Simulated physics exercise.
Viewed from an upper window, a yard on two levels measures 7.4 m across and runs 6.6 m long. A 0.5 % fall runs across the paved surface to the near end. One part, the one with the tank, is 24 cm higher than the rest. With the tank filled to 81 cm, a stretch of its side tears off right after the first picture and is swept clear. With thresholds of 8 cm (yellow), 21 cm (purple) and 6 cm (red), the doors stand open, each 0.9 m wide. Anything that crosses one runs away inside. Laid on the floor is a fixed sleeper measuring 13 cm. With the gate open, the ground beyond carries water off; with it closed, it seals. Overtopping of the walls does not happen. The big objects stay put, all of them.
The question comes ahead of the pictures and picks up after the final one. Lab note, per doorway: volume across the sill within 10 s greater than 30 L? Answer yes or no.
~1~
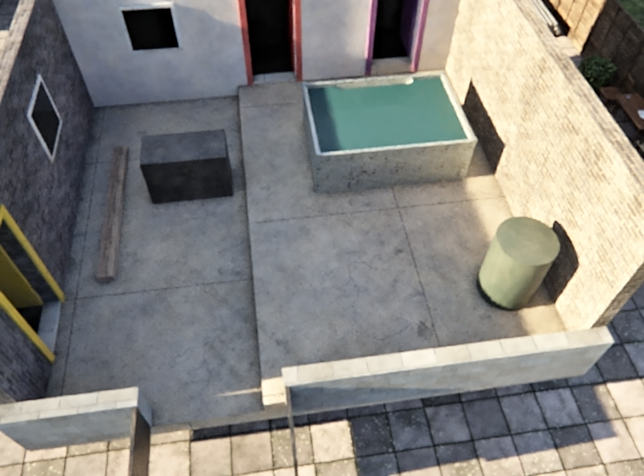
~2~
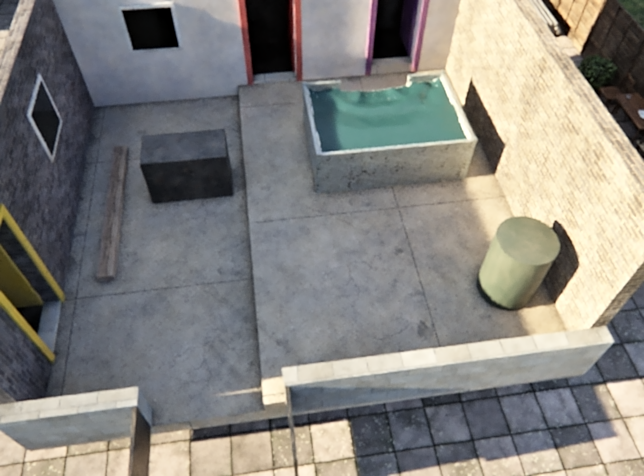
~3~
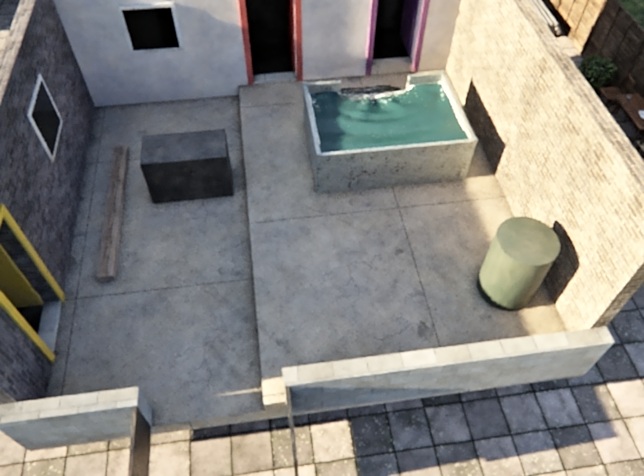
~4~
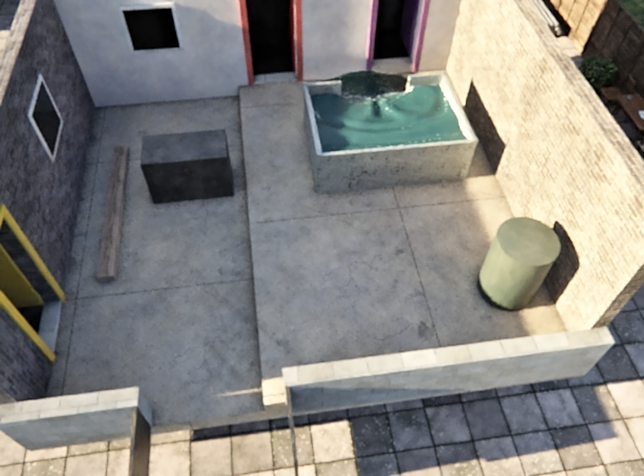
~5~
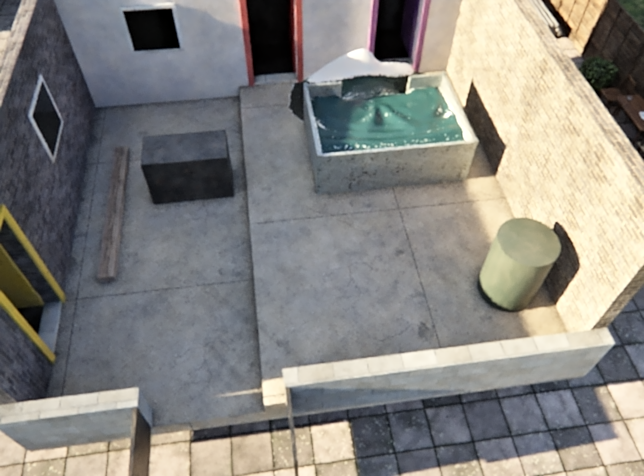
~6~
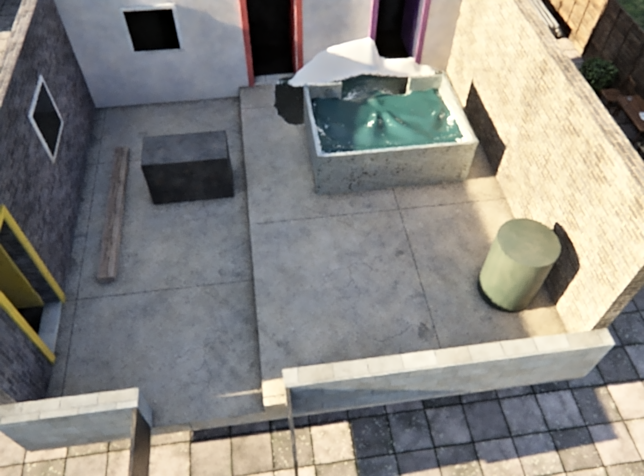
Yellow door: No; purple door: Yes; red door: Yes.
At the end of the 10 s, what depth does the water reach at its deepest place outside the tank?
Roughly 17 cm.
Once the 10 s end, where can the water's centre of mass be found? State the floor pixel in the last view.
Around (278, 198).
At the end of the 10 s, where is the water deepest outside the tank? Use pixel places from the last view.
Roughly (63, 308).
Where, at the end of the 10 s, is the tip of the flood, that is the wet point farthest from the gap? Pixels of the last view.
About pixel (43, 424).
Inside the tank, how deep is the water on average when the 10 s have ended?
Average depth: About 11 cm.
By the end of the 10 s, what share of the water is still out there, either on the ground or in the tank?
Still there: Roughly 84 %.
A moment later water covers 15 % of the floor and is deepest (58 cm) near (357, 81); yellow door not reached, purple door 46 cm at the sill, 109 L in, red door 16 cm at the sill, 8 L in.
Soon after water covers 30 % of the floor and is deepest (48 cm) near (448, 73); yellow door not reached, purple door 38 cm at the sill, 221 L in, red door 14 cm at the sill, 34 L in.
Next water covers 45 % of the floor and is deepest (33 cm) near (440, 74); yellow door not reached, purple door 29 cm at the sill, 283 L in, red door 12 cm at the sill, 60 L in.
Later on water covers 80 % of the floor and is deepest (24 cm) near (515, 268); yellow door 6 cm at the sill, 0 L in, purple door 18 cm at the sill, 303 L in, red door 9 cm at the sill, 81 L in.
At the end water covers 90 % of the floor and is deepest (17 cm) near (63, 308); yellow door 15 cm at the sill, 9 L in, purple door 10 cm at the sill, 303 L in, red door 5 cm at the sill, 87 L in.
